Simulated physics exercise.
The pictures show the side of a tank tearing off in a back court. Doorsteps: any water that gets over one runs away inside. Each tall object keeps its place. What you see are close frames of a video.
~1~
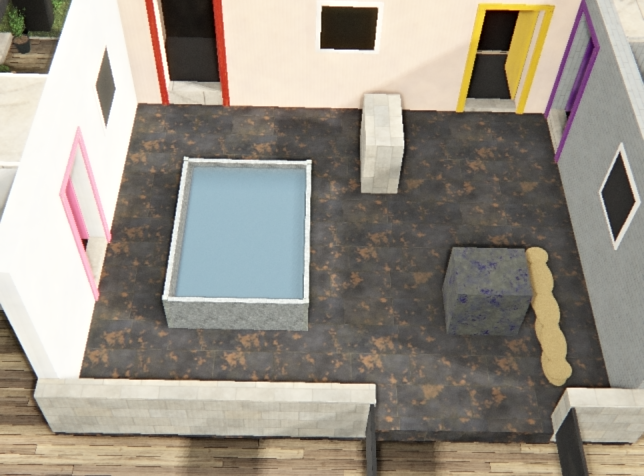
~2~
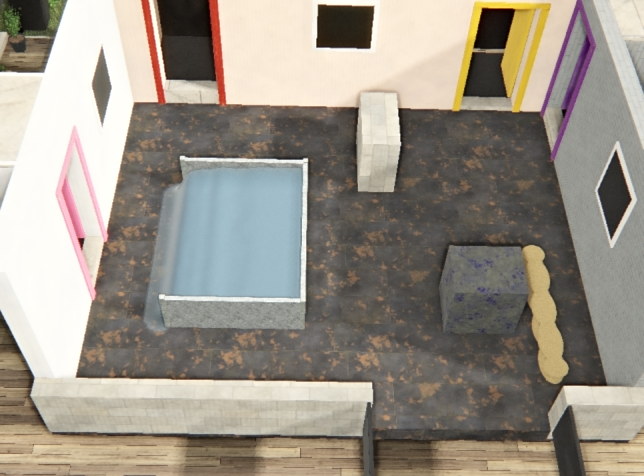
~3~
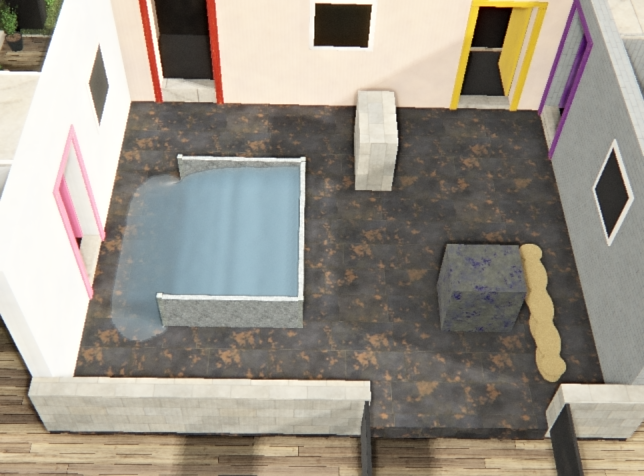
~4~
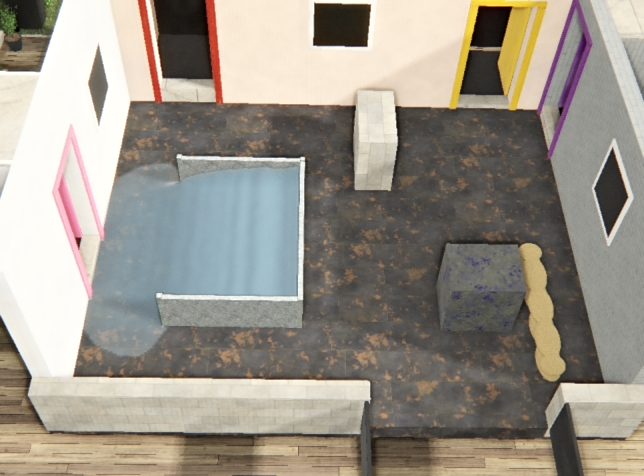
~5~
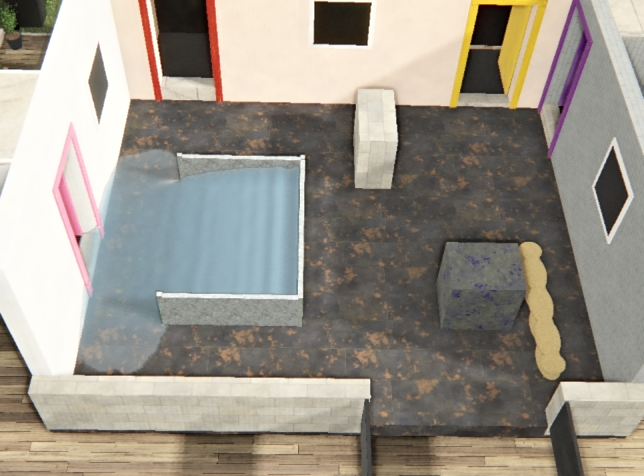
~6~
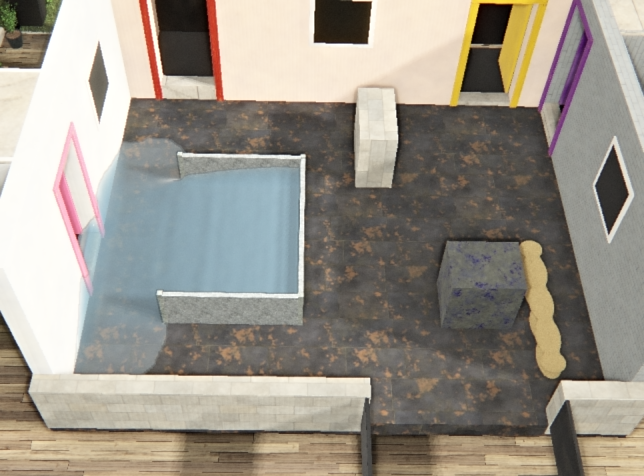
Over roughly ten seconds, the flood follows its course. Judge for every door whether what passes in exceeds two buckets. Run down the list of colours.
One by one: The purple door stays at or under the cap there. The red door stays at or under the cap there. The pink door tips over the cap there. The yellow door stays at or under the cap there.
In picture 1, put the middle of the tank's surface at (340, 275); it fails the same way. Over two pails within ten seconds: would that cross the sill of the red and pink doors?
Looking at both, the red door ends up beneath, and the pink door ends up above.
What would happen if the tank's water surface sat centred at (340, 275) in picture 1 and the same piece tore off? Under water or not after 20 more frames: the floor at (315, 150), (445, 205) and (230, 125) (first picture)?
Log: No flood; no flood; flood.
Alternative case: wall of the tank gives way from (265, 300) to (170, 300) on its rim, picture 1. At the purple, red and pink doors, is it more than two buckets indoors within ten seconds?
Purple door stays within the limit, red door stays within the limit, pink door stays within the limit.
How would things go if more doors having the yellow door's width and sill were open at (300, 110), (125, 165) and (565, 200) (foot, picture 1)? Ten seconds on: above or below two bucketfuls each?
First stays short of it, second crosses the line, third stays short of it.
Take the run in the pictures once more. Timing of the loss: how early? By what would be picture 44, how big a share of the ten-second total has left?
It comes to around 75 per cent.
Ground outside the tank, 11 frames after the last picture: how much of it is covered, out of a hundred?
Around 25 percent.
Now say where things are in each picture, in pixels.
The water tank at (242, 230) is whole and still, in the first frame.
Water pours out at (179, 245) and has run to a hidden place, in the second frame.
Water pours out at (177, 245) and has run to (142, 335), in the third frame.
Water pours out at (176, 245) and has run to (100, 339), in the fourth frame.
Water pours out at (177, 244) and has run to (79, 353), in the fifth frame.
The front is at (75, 372), out from the gap at (177, 243), in the sixth frame.
A moment on, water covers 15 % of the floor; the purple door not reached, the red door not reached, the pink door far over two buckets in, the yellow door not reached.
Next, water covers 25 % of the floor; the purple door not reached, the red door wet at the sill, nothing in, the pink door far over two buckets in, the yellow door not reached.
Then, water covers 50 % of the floor; the purple door not reached, the red door wet at the sill, nothing in, the pink door far over two buckets in, the yellow door not reached.
Later, water covers 85 % of the floor; the purple door wet at the sill, nothing in, the red door wet at the sill, nothing in, the pink door far over two buckets in, the yellow door wet at the sill, nothing in.
In the end, water covers 95 % of the floor; the purple door wet at the sill, nothing in, the red door wet at the sill, nothing in, the pink door far over two buckets in, the yellow door under two buckets in.
